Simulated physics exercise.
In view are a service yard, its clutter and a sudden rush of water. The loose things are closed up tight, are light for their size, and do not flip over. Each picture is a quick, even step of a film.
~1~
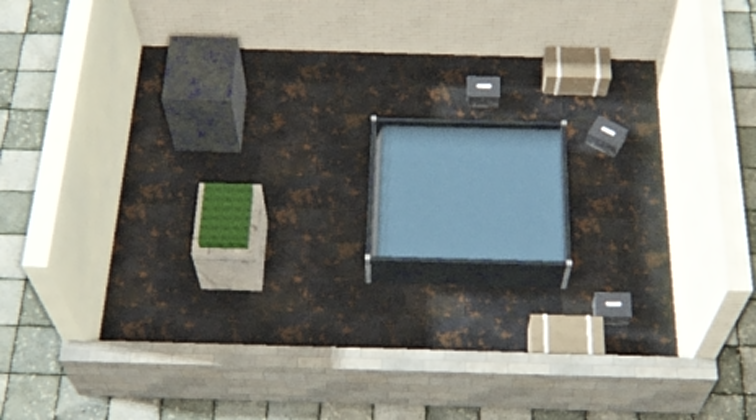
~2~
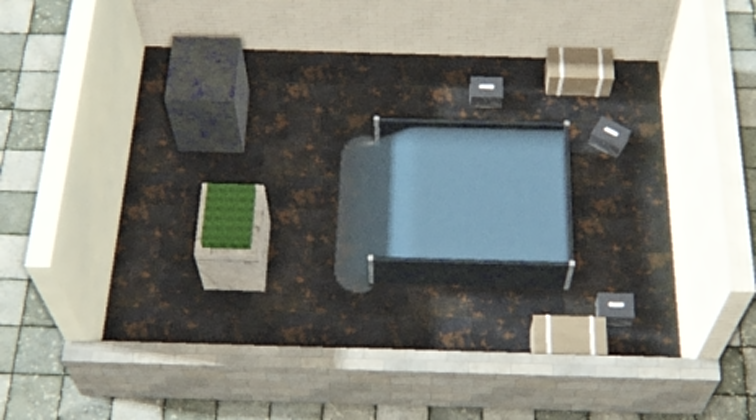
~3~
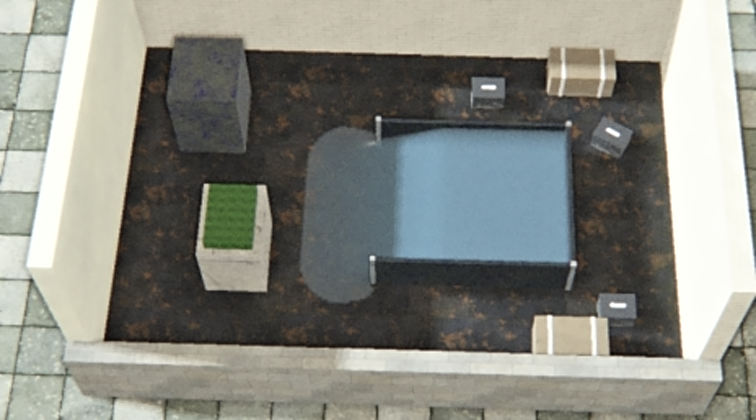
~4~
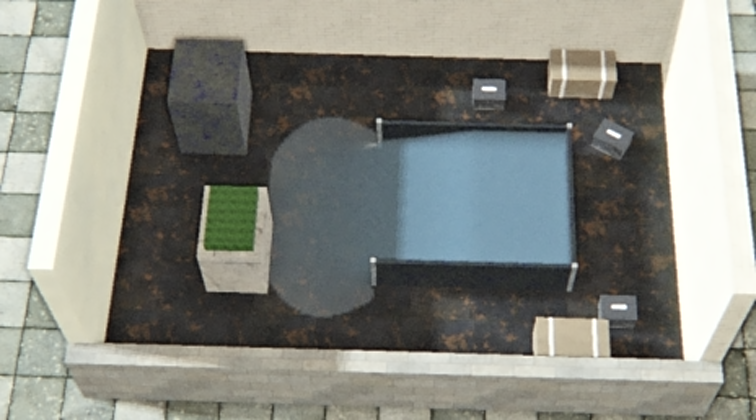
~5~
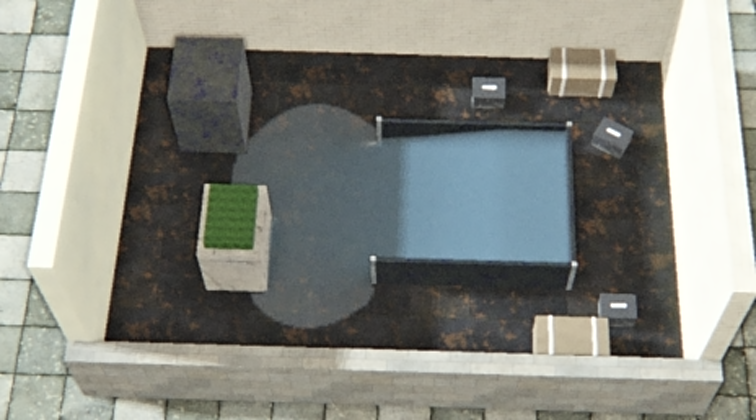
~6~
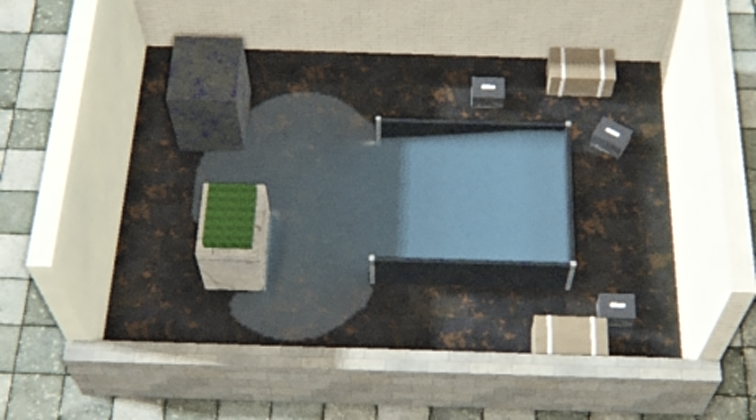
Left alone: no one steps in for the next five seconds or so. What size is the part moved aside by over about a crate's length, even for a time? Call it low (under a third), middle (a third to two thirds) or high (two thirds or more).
Low.
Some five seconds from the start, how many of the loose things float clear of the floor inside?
Count: 0.
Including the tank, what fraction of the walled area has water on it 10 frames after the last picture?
My figure is about 55 percent.
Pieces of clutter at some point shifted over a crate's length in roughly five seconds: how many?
I get 0.
A moment on, 0 of 5 are well off their spots; 0 afloat.
Next, 0 of 5 are well off their spots; 0 afloat.
Later, 0 of 5 are well off their spots; 0 afloat.
In the end, 0 of 5 are well off their spots, and 0 have been at some point; 0 afloat.
